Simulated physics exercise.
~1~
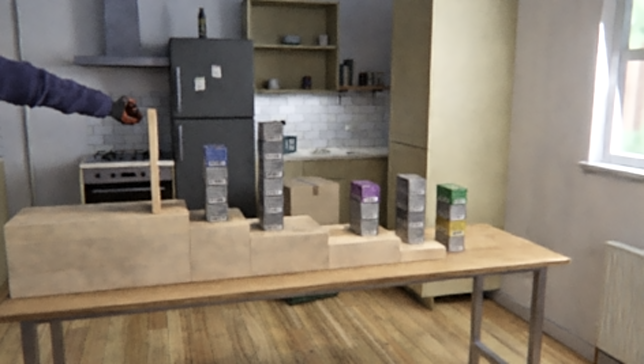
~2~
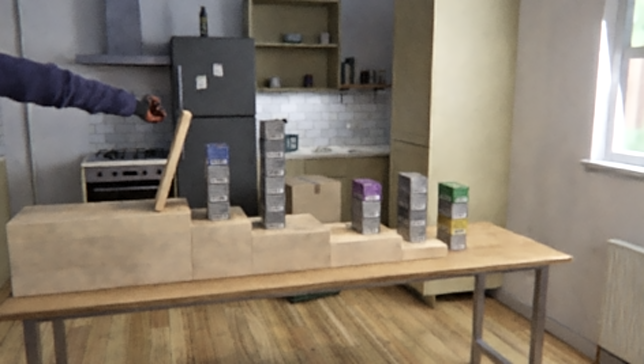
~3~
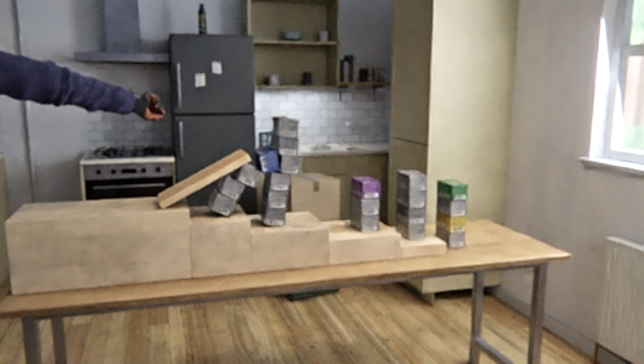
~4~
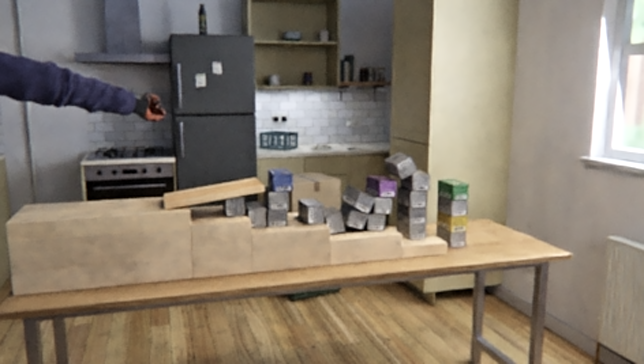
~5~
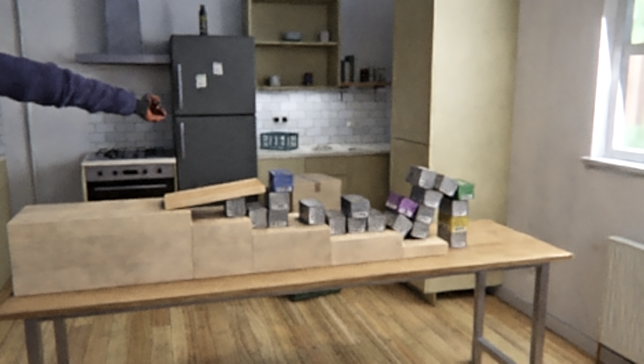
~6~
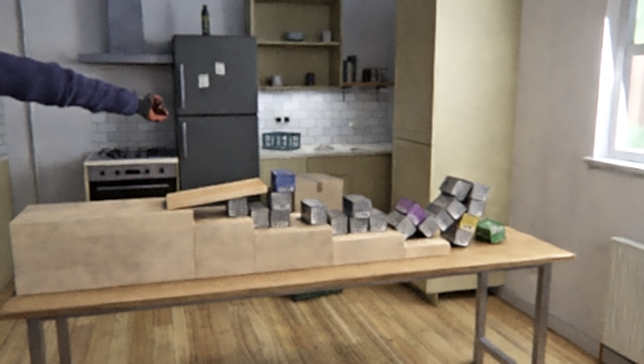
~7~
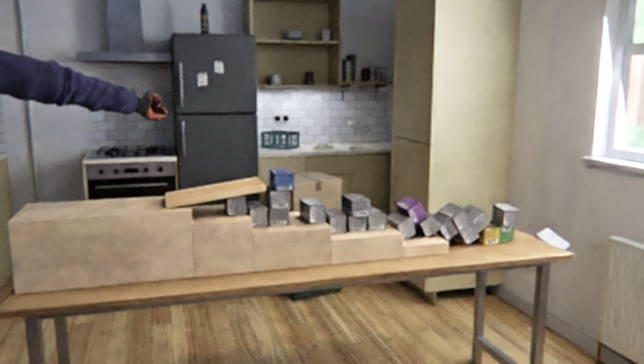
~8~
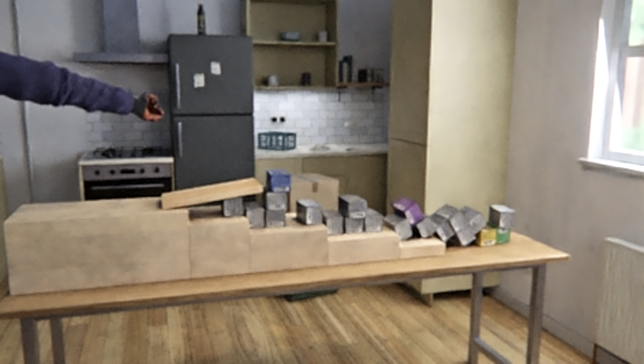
A hand tips a wooden board rightward from the top of descending steps on a table, and it falls against stacked packets, toppling the columns one after another to the right. The packets end up strewn along the steps and tabletop, the purple one tilted over and the green one fallen.
